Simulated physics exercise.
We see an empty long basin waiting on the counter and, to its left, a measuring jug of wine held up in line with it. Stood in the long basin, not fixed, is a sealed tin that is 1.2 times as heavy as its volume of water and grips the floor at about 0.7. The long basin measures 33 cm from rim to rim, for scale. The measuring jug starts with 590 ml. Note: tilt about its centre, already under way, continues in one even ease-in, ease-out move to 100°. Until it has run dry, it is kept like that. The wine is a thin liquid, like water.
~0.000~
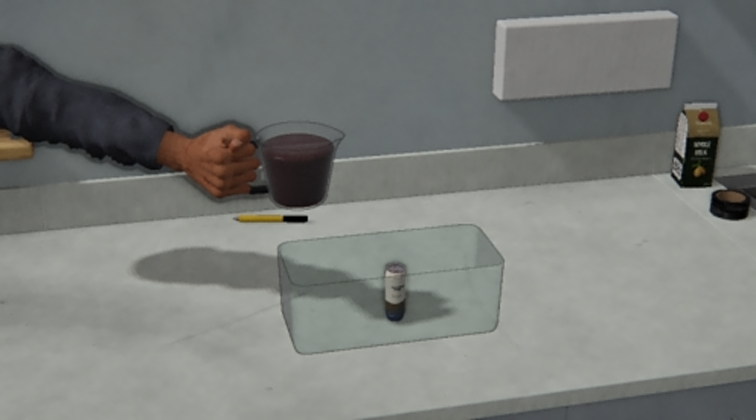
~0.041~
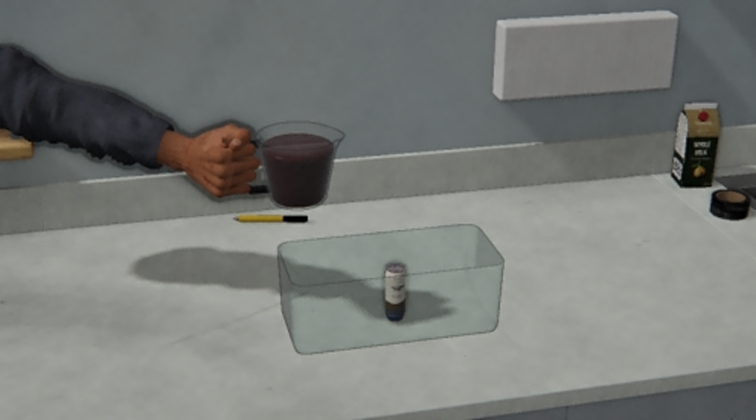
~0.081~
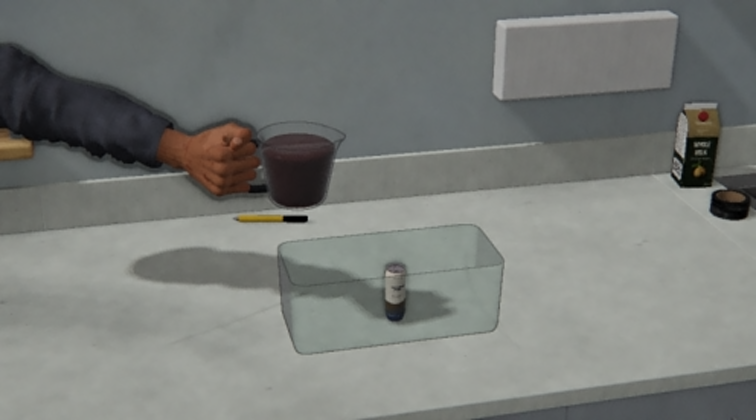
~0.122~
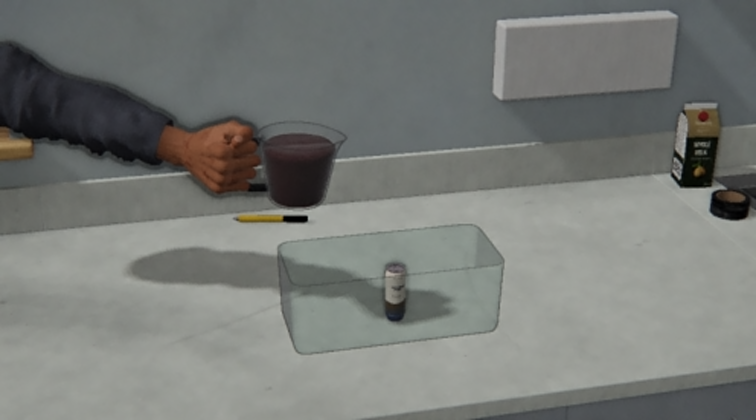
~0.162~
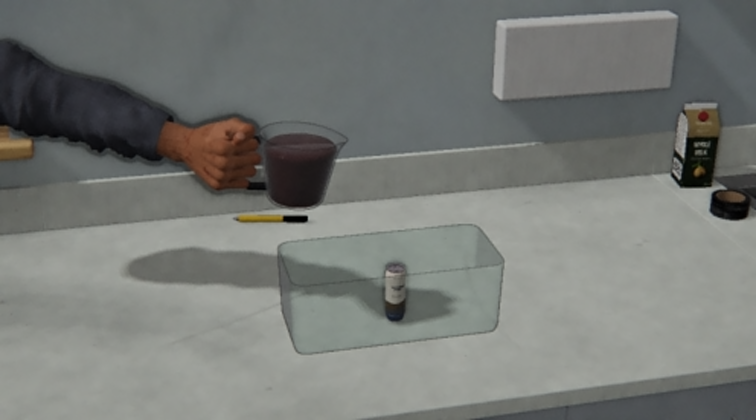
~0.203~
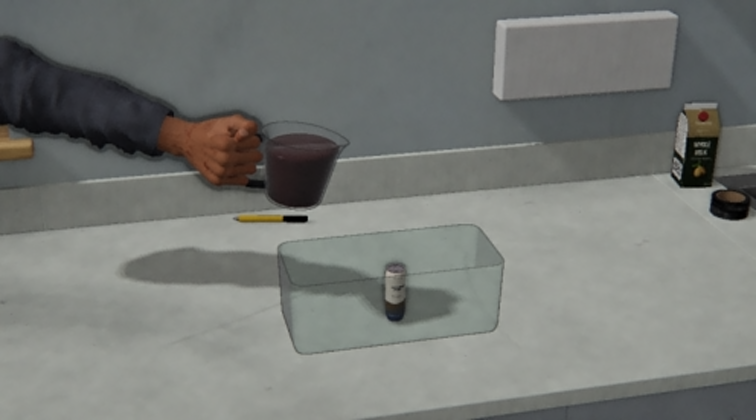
A clear measuring jug of dark purple-red wine is held by a dark-sleeved hand at the left, above a pale counter against a grey wall, seen from slightly above. A small white-and-dark tin stands in a clear long basin at centre, with a yellow-and-black pencil behind and a dark carton and round container at right. The hand tilts the jug very slightly rightward while the camera stays still.
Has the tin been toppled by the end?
It will tip.
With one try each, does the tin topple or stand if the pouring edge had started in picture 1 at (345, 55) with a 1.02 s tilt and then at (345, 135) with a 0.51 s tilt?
Trial 1 - tin stays standing; trial 2 - tin tips.
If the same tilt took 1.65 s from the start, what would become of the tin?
Outcome - the tin stays erect.
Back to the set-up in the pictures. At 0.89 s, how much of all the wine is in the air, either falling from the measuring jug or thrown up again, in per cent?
Airborne fraction: Approx. 20 %.
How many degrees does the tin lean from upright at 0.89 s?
Lean: Around 0° from upright.
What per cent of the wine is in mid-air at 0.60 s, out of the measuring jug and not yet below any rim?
Near 24 per cent at that time.
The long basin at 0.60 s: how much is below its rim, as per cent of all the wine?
I'd put it near 6 percent.
After 0.60 s the tilt is 63° and 71 per cent is still to pour; the tin stands where it began.
After 0.89 s the tilt is 96° and 16 per cent is still to pour; the tin stands where it began.
After 1.19 s the tilt is 100° and 0 per cent is still to pour; the tin lies on its side.
After 1.52 s the tilt is 100° and 0 per cent is still to pour; the tin lies on its side.
In the end the tin lies on its side.
